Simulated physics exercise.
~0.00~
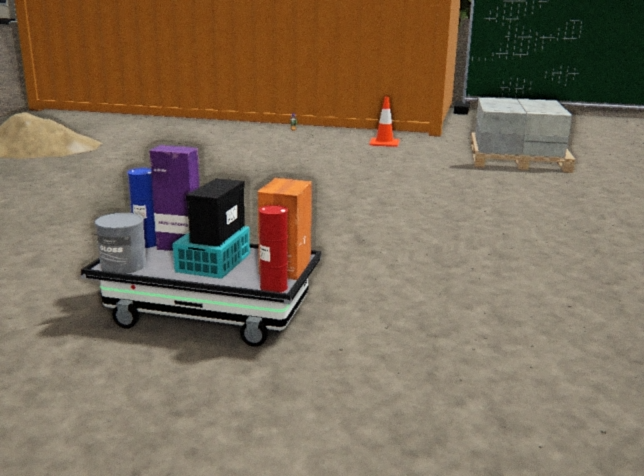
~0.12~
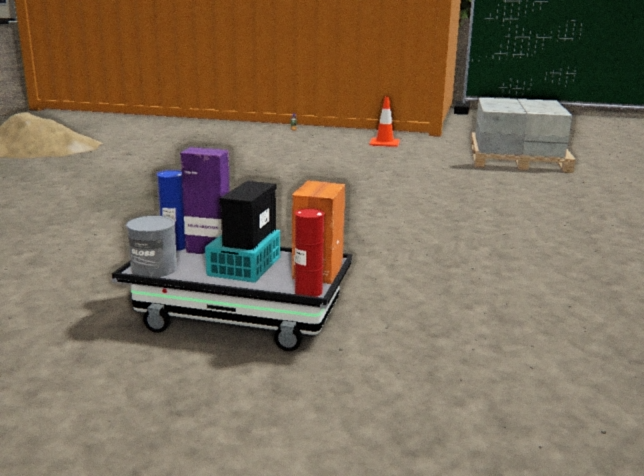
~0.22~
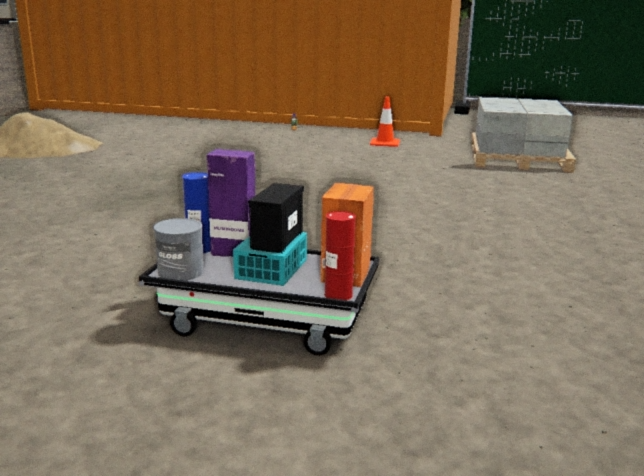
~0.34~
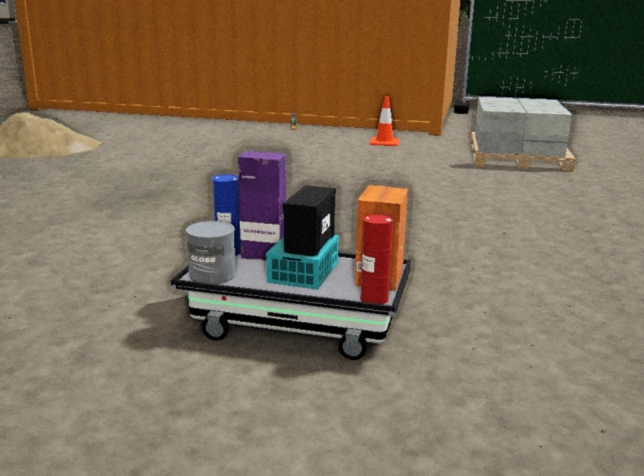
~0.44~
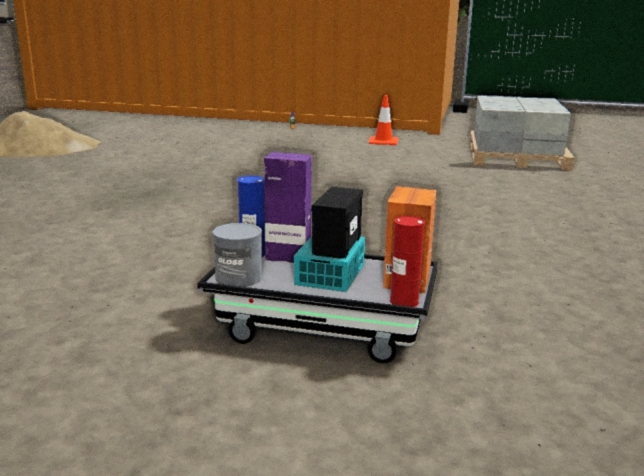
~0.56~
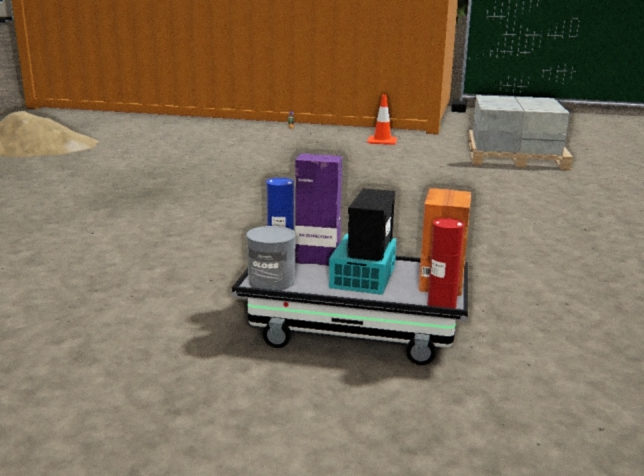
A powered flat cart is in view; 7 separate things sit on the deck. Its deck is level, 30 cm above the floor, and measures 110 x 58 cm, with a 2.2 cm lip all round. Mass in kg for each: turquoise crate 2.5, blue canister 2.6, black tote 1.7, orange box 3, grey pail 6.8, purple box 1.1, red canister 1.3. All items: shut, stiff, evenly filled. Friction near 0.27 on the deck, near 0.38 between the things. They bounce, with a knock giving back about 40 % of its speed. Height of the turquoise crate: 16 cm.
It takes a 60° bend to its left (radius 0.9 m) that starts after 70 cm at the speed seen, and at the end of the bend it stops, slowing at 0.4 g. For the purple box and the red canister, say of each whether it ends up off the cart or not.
Purple box: No; red canister: Yes.
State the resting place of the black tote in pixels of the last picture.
It settles somewhere near (567, 179).
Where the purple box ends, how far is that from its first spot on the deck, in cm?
Net distance near 14 cm.
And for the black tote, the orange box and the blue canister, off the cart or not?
Once it all settles, the black tote stays on its surface, the orange box leaves its surface and the blue canister stays on its surface.
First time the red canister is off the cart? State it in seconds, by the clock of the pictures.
Answer: Near 0.8 s.
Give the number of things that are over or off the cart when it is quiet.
So, 2 in all.
After 1.06 s, cart has run 159 cm, turned 47°; red canister now off the cart; orange box leaning 52°; black tote slid 20 cm.
After 1.56 s, cart has run 220 cm, turned 60°; purple box slid 5 cm near (478, 182); orange box on its side; black tote slid 22 cm.
At rest (2.2 s), off the cart, orange box and red canister; not toppled but over 10 cm from the start, turquoise crate, blue canister, black tote, grey pail and purple box. In the last view, purple box near (489, 179).
